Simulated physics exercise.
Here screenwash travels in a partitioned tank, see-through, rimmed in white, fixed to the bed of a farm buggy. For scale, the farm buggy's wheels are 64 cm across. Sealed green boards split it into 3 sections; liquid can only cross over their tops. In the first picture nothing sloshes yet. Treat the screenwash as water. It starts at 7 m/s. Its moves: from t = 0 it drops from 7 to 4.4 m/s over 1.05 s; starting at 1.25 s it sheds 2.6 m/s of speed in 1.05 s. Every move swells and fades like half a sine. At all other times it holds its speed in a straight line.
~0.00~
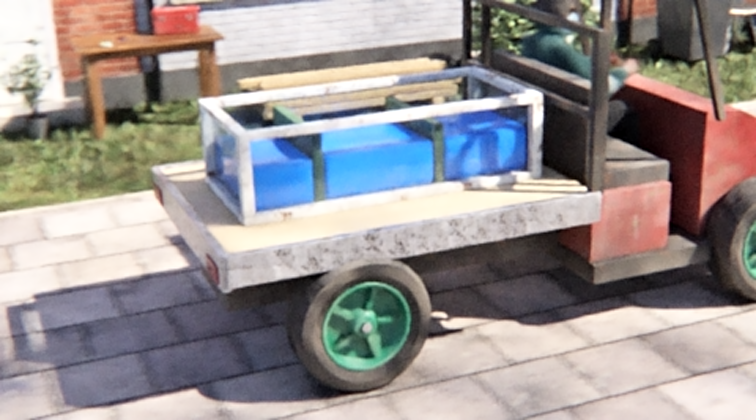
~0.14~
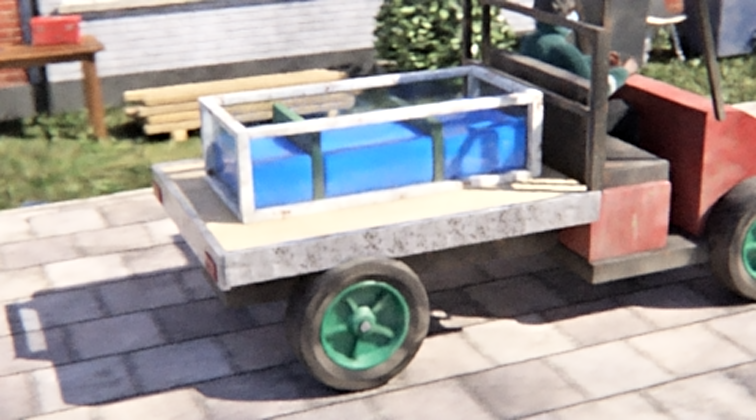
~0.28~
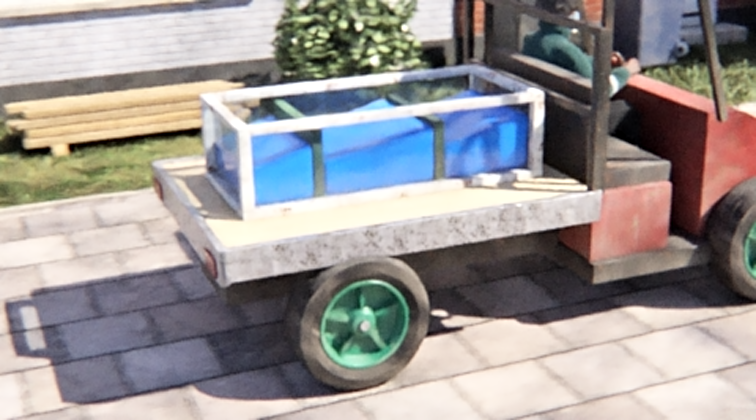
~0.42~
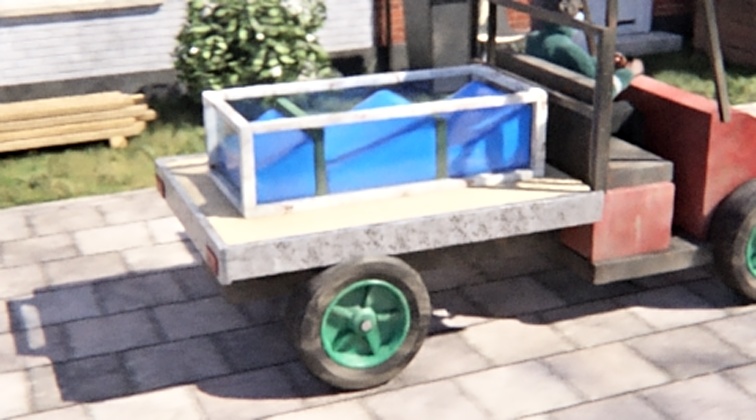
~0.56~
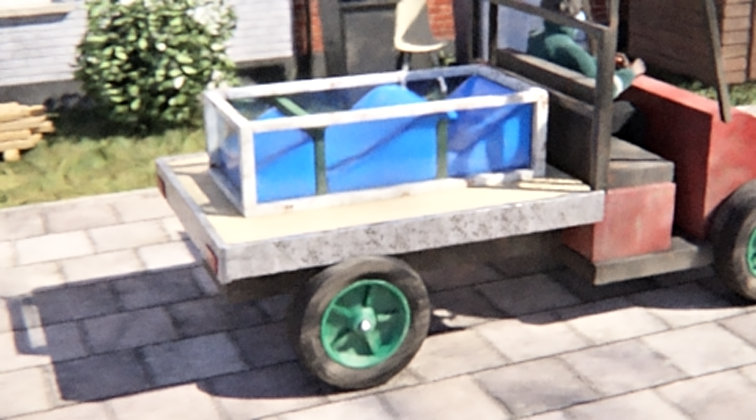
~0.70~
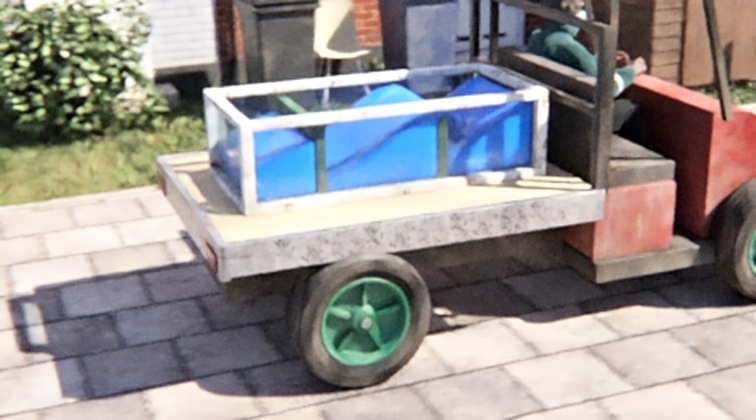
Blue liquid in a white-rimmed tank shifts and peaks as the farm buggy drives right.
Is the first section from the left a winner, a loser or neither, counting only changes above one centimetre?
Its level is the same at the end.
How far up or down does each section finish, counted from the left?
From the left: 0, 5 down, 6 up.
Then, 1.30 s in, the mean depths from the left are 21, 19, 24 cm.
Then, 2.00 s in, the mean depths from the left are 21, 16, 27 cm.
Then, 2.80 s in, the mean depths from the left are 21, 16, 27 cm.
Then, 5.28 s in, the mean depths from the left are 21, 16, 27 cm.
